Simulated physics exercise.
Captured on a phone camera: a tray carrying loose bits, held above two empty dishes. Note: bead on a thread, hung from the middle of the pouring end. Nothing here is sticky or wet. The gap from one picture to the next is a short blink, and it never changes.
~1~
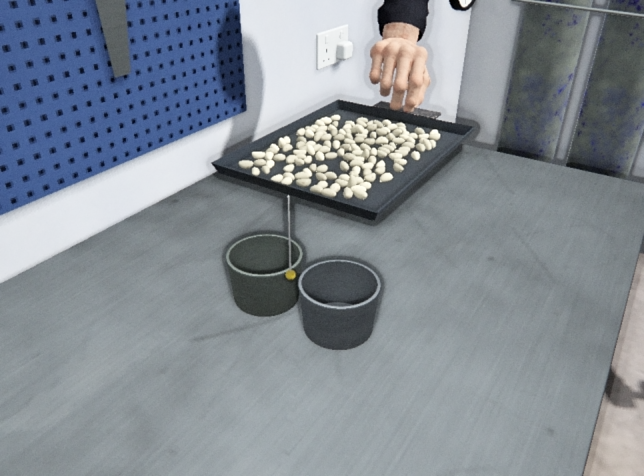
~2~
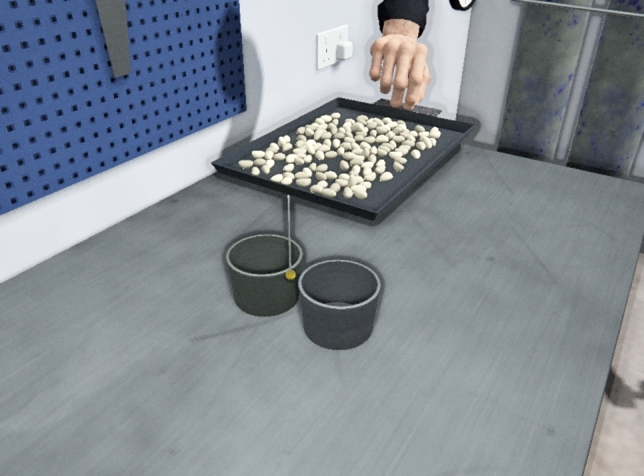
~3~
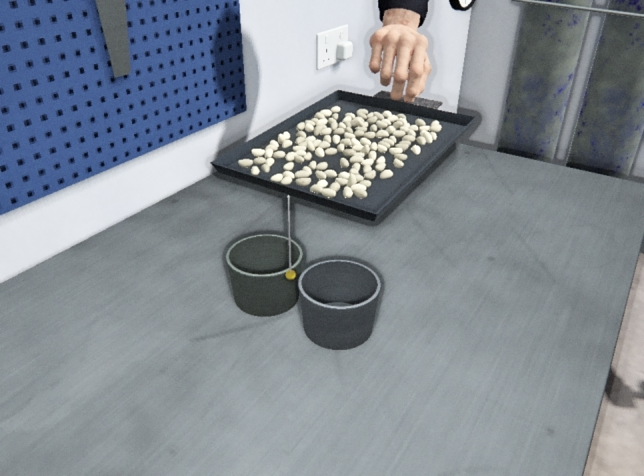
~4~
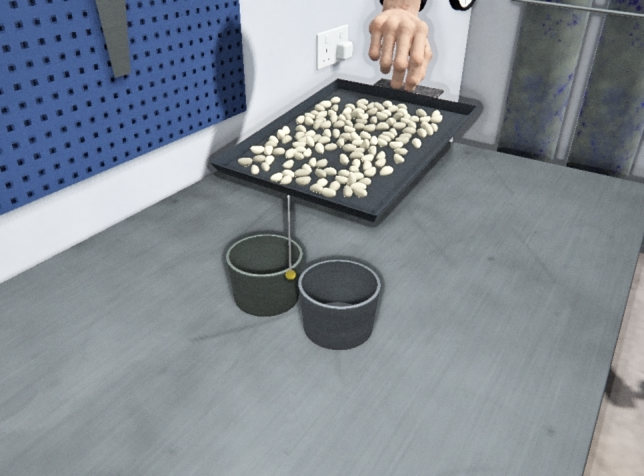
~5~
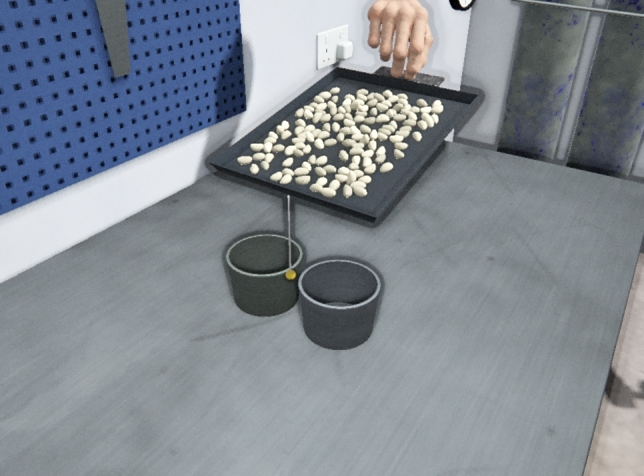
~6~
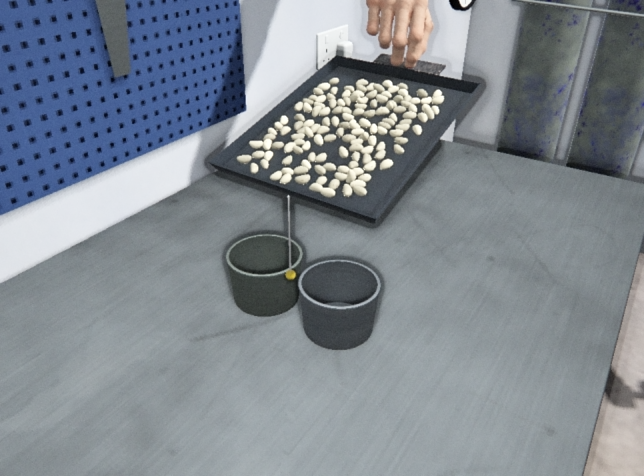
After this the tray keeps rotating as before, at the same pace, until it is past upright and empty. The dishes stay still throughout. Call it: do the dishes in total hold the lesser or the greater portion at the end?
In total they hold the lesser portion.
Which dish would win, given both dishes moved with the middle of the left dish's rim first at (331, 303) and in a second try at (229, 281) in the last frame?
In the first position the left of the two, in the second the right of the two.
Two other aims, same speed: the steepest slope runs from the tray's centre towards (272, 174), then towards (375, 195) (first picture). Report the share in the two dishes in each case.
In turn, 10 percent and then 10 percent.
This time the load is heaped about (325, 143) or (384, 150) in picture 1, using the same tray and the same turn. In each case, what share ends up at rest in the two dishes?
You'd get 0 % the first time and 0 % the second.
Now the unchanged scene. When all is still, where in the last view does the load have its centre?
Near (280, 378), more or less.
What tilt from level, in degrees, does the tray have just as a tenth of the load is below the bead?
That happens at around 65°.
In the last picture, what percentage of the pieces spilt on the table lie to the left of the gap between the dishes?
Looks to be around 60 per cent of the spill.
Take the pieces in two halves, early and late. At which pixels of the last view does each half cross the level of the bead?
Points: About (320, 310), then about (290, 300).
Soon after the last picture, tray tipped steeply; nearly all on the tray; a stray few outside both; a stray few in the air.
A little later, tray tipped right over; most outside both; a small part in the air.
Later still, tray tipped past a quarter turn; a stray few in the right dish; nearly all outside both.
At rest, tray tipped past a quarter turn; a stray few in the right dish; none in the left dish; nearly all outside both.
